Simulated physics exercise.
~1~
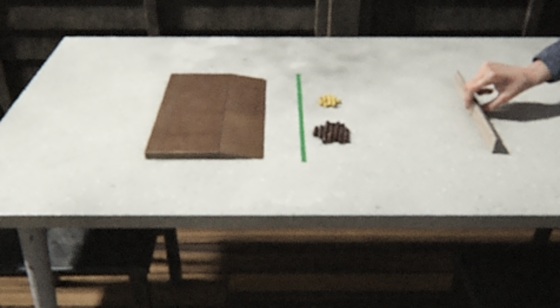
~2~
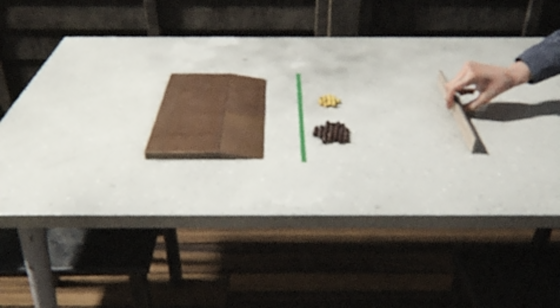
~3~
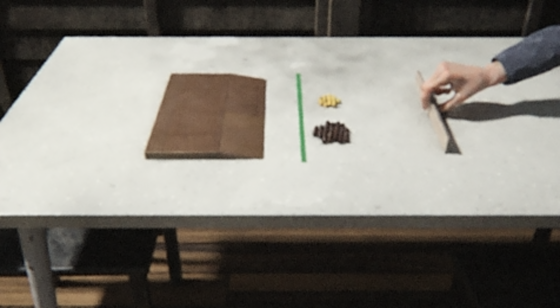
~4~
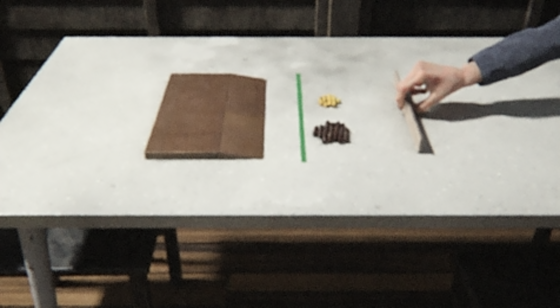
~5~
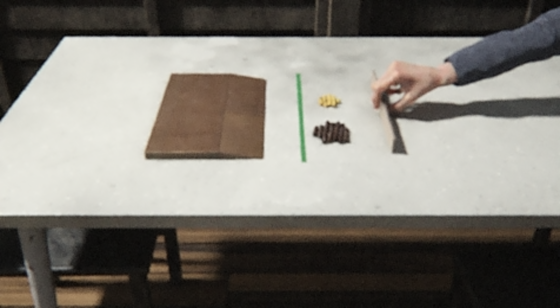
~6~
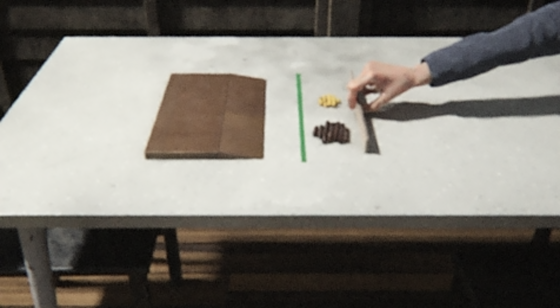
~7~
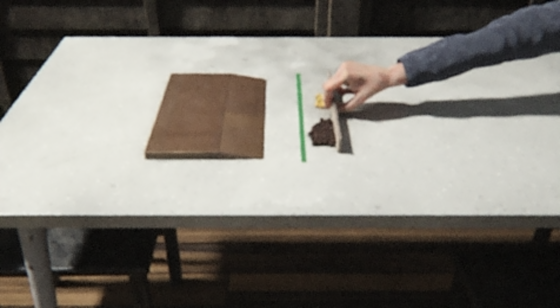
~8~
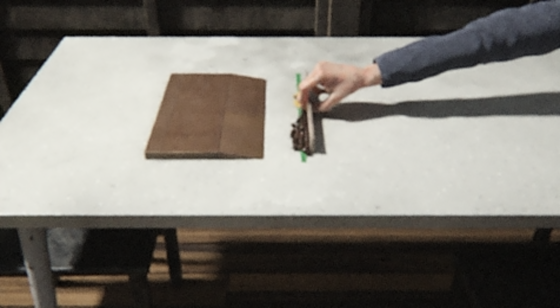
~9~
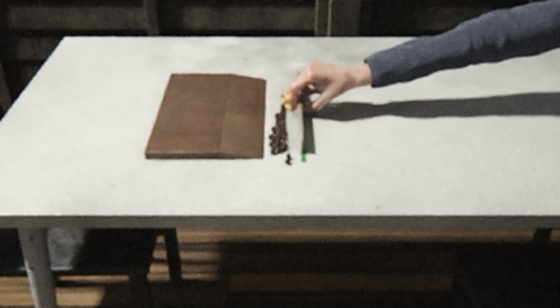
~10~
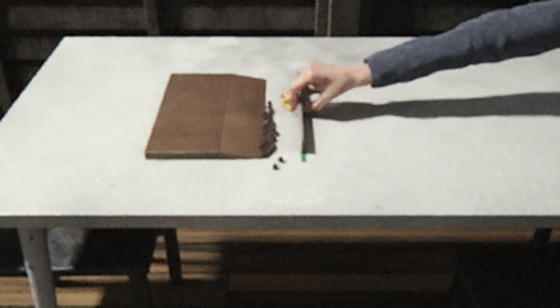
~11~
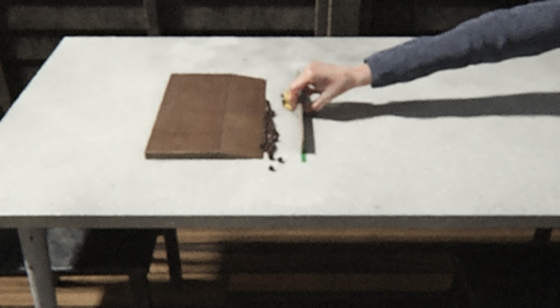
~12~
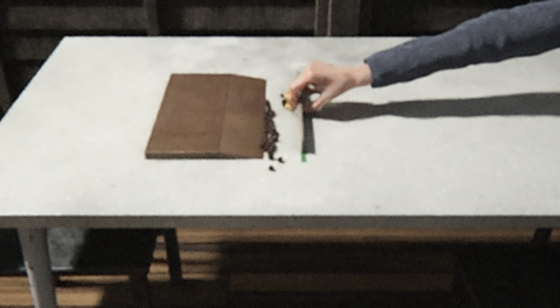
On a pale table, a hand slides an upright strip of wood left into a small yellow heap and a larger dark heap, pushing both toward a brown ramp and slab. The strip stops at the green tape, and the pieces come to rest short of the slab's top.
